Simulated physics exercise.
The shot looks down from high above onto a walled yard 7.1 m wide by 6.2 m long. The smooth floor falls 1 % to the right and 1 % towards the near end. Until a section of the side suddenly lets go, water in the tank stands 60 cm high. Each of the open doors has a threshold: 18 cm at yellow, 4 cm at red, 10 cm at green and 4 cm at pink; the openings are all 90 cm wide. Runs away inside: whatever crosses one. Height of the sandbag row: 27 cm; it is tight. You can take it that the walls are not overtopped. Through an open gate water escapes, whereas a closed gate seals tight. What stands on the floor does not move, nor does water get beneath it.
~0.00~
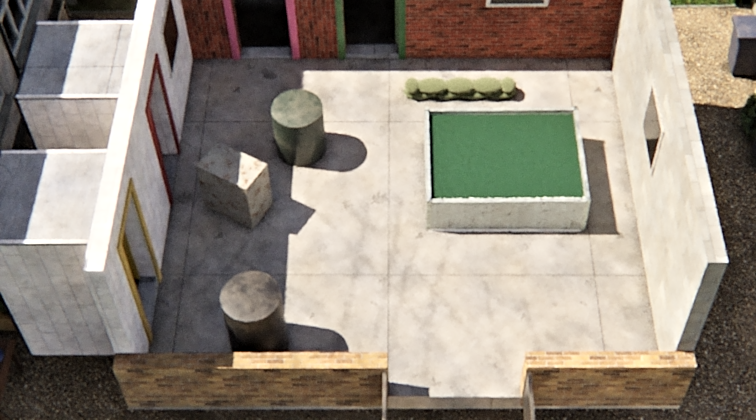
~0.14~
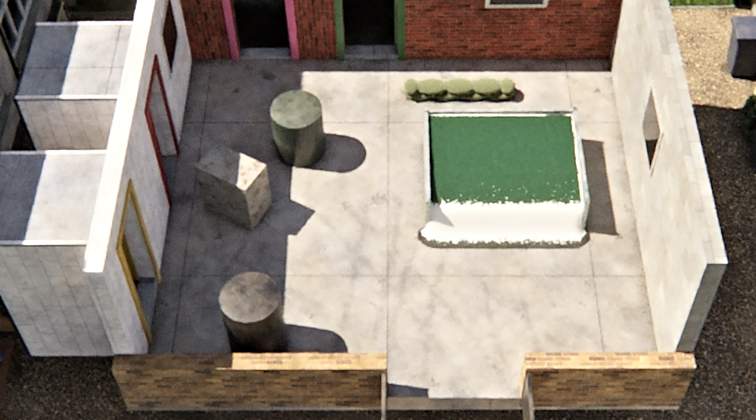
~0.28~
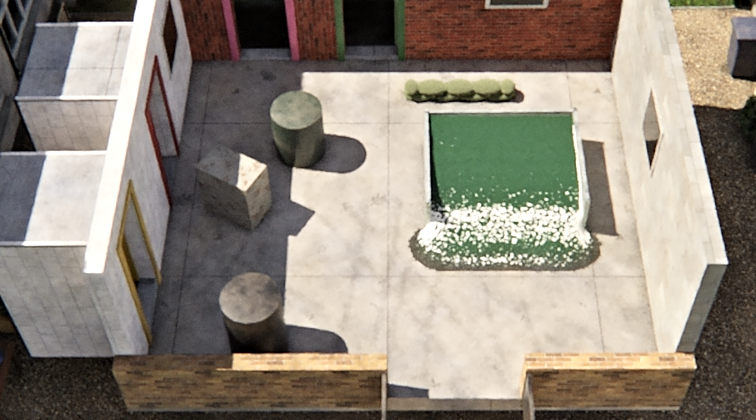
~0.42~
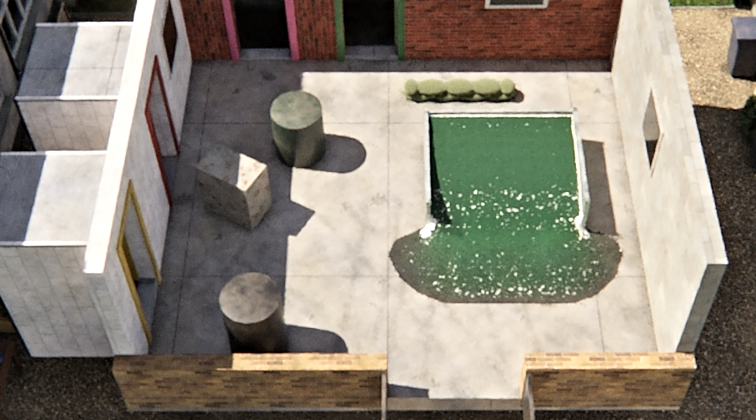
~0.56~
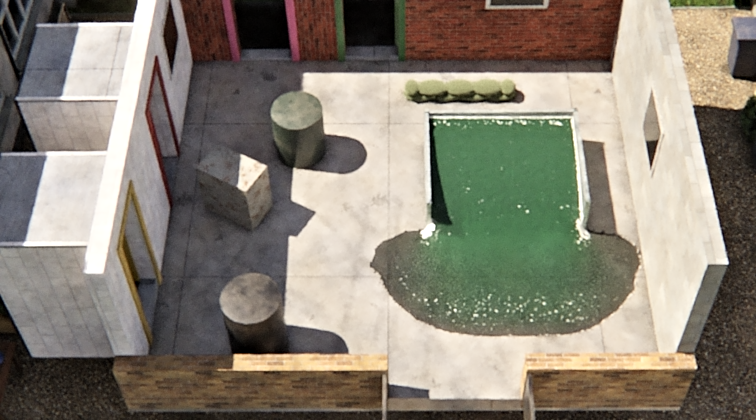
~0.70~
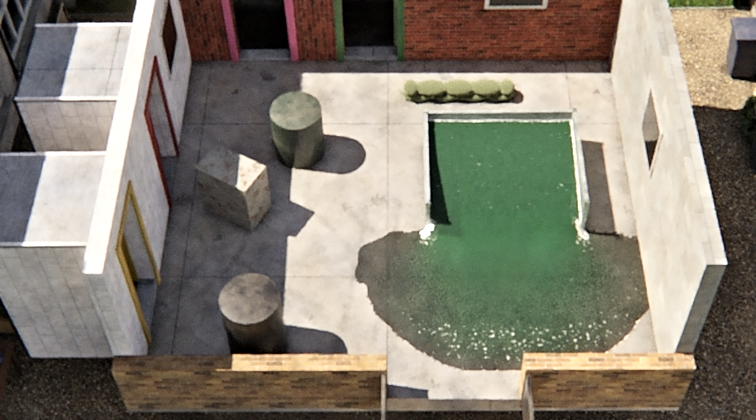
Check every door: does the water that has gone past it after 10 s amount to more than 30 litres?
The yellow door is going to hold within the limit, the red door is going to hold within the limit, the green door is going to hold within the limit, the pink door is going to hold within the limit.
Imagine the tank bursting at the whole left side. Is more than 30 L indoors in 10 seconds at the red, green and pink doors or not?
Then: Red beyond it, green short of it, pink beyond it.
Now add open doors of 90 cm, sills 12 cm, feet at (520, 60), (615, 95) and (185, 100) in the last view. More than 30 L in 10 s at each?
In that order: Short of it, short of it, short of it.
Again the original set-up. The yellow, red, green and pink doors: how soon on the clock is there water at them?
Yellow 3.6 s, red 8.5 s, green 8.0 s, pink not within the 10 s.
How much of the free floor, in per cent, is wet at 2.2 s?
Wet share: Near 30 percent.
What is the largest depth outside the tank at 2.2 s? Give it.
Roughly 44 cm.
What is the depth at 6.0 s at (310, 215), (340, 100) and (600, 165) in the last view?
1, 0 and 6 cm.
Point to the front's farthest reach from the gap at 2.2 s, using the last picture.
Somewhere about (236, 382).
After 1.4 s water covers 30 % of the floor and is deepest (38 cm) near (658, 383); yellow door not reached, red door not reached, green door not reached, pink door not reached.
After 2.2 s water covers 30 % of the floor and is deepest (44 cm) near (658, 383); yellow door not reached, red door not reached, green door not reached, pink door not reached.
After 3.5 s water covers 35 % of the floor and is deepest (22 cm) near (658, 383); yellow door not reached, red door not reached, green door not reached, pink door not reached.
After 6.0 s water covers 55 % of the floor and is deepest (16 cm) near (607, 70); yellow door 2 cm at the sill, 0 L in, red door not reached, green door not reached, pink door not reached.
After 10.0 s water covers 80 % of the floor and is deepest (6 cm) near (658, 383); yellow door 2 cm at the sill, 0 L in, red door 2 cm at the sill, 0 L in, green door 3 cm at the sill, 0 L in, pink door not reached.
